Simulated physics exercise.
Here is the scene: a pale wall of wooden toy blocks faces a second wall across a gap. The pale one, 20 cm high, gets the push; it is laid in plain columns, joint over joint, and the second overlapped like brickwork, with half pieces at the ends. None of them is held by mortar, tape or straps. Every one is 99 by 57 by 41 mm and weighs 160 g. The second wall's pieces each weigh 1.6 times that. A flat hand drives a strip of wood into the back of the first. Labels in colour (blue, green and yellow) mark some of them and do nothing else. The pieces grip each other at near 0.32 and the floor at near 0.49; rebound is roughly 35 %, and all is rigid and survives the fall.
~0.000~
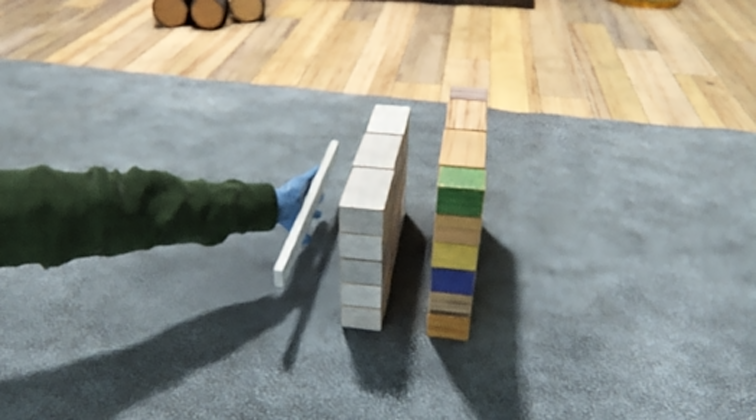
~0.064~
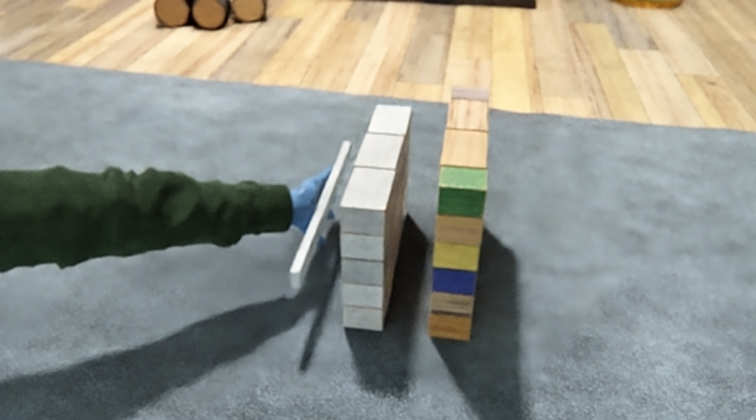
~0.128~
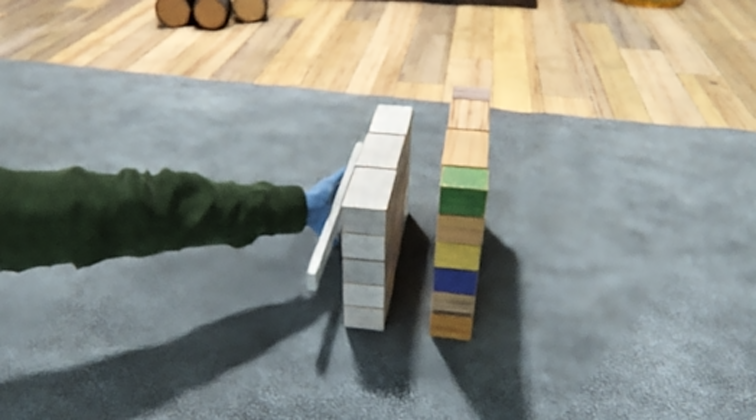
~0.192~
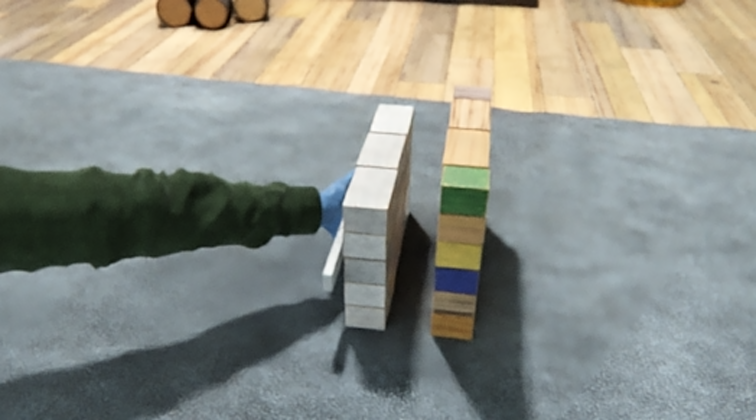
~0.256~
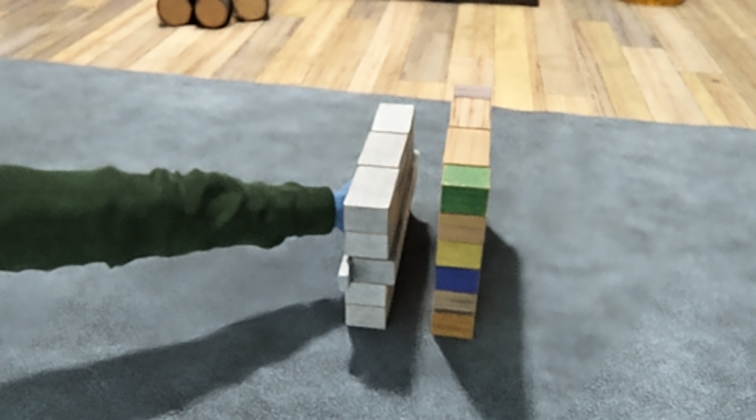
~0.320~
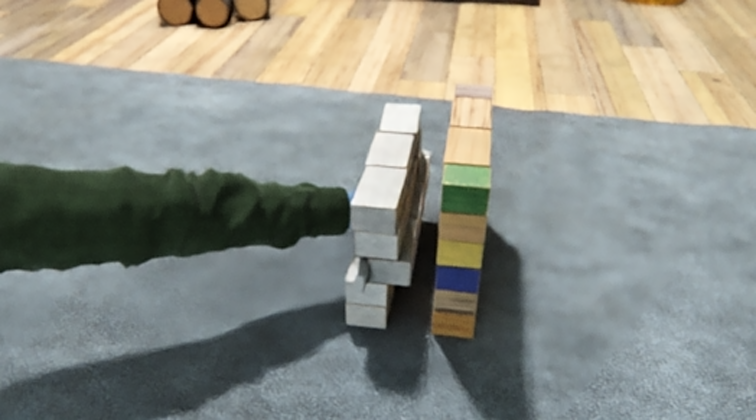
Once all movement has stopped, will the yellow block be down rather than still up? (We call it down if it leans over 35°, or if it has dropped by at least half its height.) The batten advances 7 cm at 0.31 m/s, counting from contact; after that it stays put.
Yes - down.
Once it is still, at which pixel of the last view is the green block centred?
I'd point at about (678, 339).
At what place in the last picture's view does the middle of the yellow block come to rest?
It ends up at about (599, 336) in the last picture.
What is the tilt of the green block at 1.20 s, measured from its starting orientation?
I'd put it at roughly 80 degrees away from its starting angle.
After 0.46 s, 0 of the pale wall down; none of the 21 blocks of the second wall down, 7 disturbed; yellow block unmoved.
After 0.74 s, 9 of the pale wall down; none of the 21 blocks of the second wall down, 19 disturbed; yellow block 9° from how it stood; green block 9° from how it stood.
After 1.04 s, 9 of the pale wall down; 18 of the 21 blocks of the second wall down; yellow block 47° from how it stood, 30 mm lower; blue block 47° from how it stood, 20 mm lower.
After 1.20 s, 9 of the pale wall down; 18 of the 21 blocks of the second wall down; yellow block on its side; blue block on its side.
In the end (1.9 s), 9 of the pale wall down; 18 of the 21 blocks of the second wall down; yellow block on its side; blue block on its side; green block on its side. From the last view, middles, yellow block near (599, 336), blue block near (546, 310).
